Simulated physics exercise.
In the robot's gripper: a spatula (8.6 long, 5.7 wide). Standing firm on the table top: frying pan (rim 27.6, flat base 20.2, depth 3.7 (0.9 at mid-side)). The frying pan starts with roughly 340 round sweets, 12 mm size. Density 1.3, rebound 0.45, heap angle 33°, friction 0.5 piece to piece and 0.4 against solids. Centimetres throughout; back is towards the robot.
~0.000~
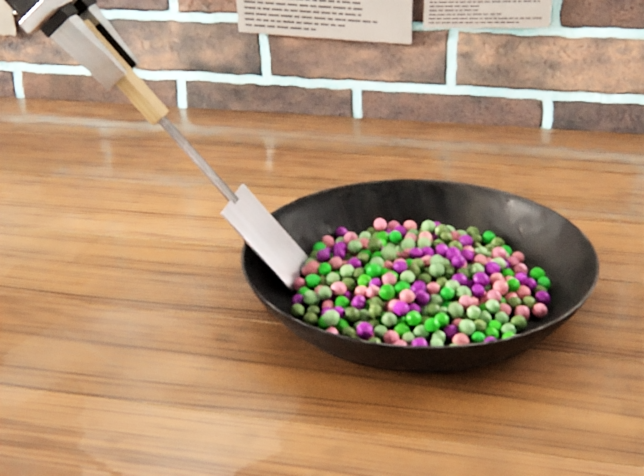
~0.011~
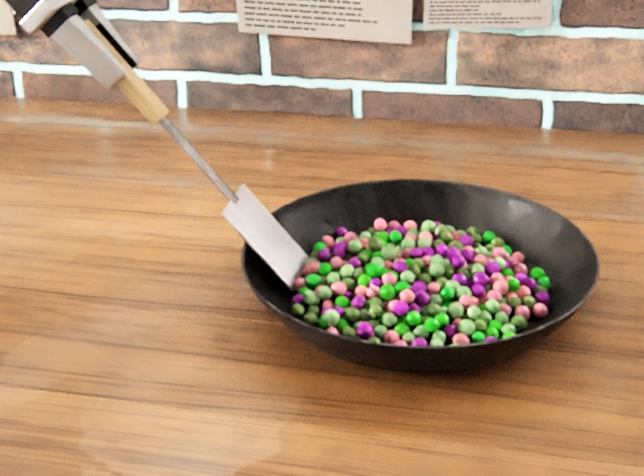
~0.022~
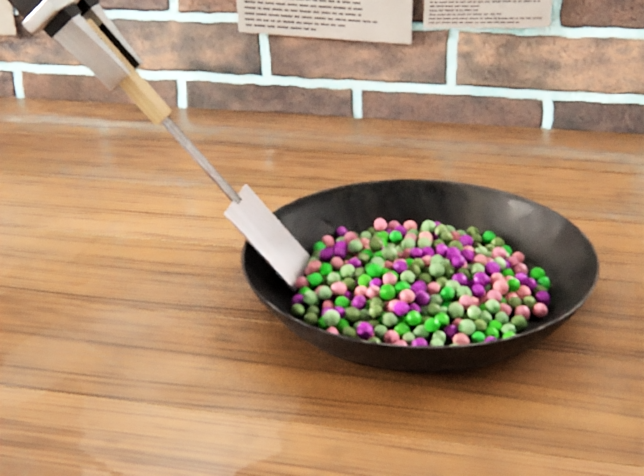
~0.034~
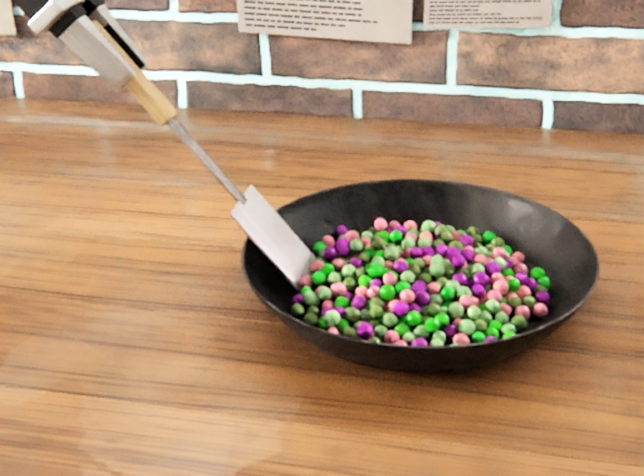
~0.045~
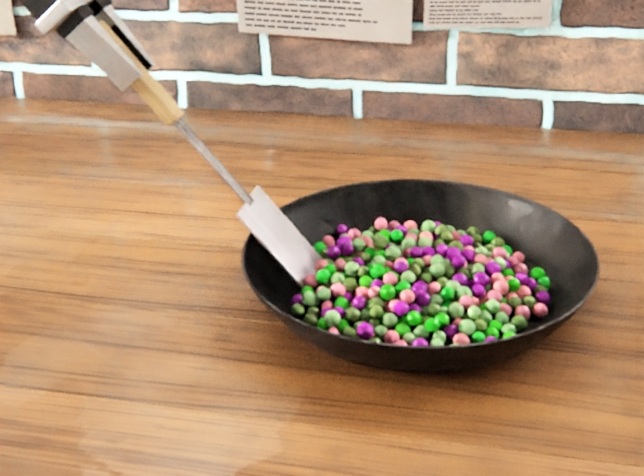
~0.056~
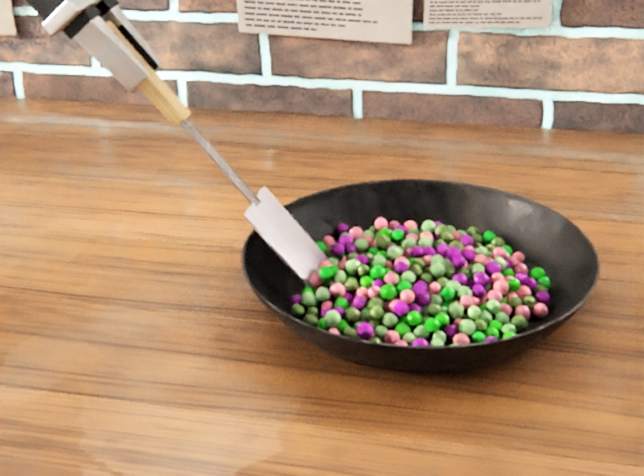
On a wooden table top by a brick wall, a gripper slowly sliding a spatula rightward against colourful round sweets in a frying pan.
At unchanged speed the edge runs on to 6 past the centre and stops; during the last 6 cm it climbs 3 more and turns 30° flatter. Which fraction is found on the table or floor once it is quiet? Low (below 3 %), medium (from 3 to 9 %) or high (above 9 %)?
A low share, below 3 %, ends on the table or floor.
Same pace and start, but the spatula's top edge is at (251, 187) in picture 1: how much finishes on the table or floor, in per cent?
About 0 per cent.
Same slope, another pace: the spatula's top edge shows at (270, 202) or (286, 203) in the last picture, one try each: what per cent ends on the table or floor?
About 0 and 10 per cent.
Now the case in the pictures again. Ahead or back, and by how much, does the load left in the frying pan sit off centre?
Some 3.0 cm ahead.
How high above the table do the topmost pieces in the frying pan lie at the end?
About 4.0 cm.
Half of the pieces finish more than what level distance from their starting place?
Some 2 cm.
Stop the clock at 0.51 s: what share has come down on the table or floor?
About 0 per cent.
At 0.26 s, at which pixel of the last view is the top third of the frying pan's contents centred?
At about (446, 277).
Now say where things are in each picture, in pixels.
The spatula top edge at (232, 198), sloping 50°; upper third of the load around (410, 272), from x 300 to 545, top at y 225; 337 in the frying pan, in the first frame.
The spatula top edge at (233, 198), sloping 50°; upper third of the load around (410, 272), from x 300 to 545, top at y 225, in the second frame.
The spatula top edge at (235, 198), sloping 50°; upper third of the load around (409, 272), from x 300 to 545, top at y 225, in the third frame.
The spatula top edge at (241, 199), sloping 50°; upper third of the load around (408, 272), from x 300 to 545, top at y 225, in the fourth frame.
The spatula top edge at (247, 200), sloping 50°; upper third of the load around (409, 271), from x 300 to 545, top at y 225, in the fifth frame.
The spatula top edge at (254, 200), sloping 50°; upper third of the load around (407, 271), from x 300 to 545, top at y 225; 337 in the frying pan, in the sixth frame.
After 0.16 s, sloping 50°, highest piece 4 above the table; 337 in the frying pan.
After 0.26 s, sloping 38°, highest piece 4 above the table; 337 in the frying pan.
After 0.51 s, sloping 20°, highest piece 4 above the table; 337 in the frying pan.
After 1.56 s, sloping 20°, highest piece 4 above the table; 337 in the frying pan.
In the end, 337 in the frying pan. That is 0 % on the table or floor.
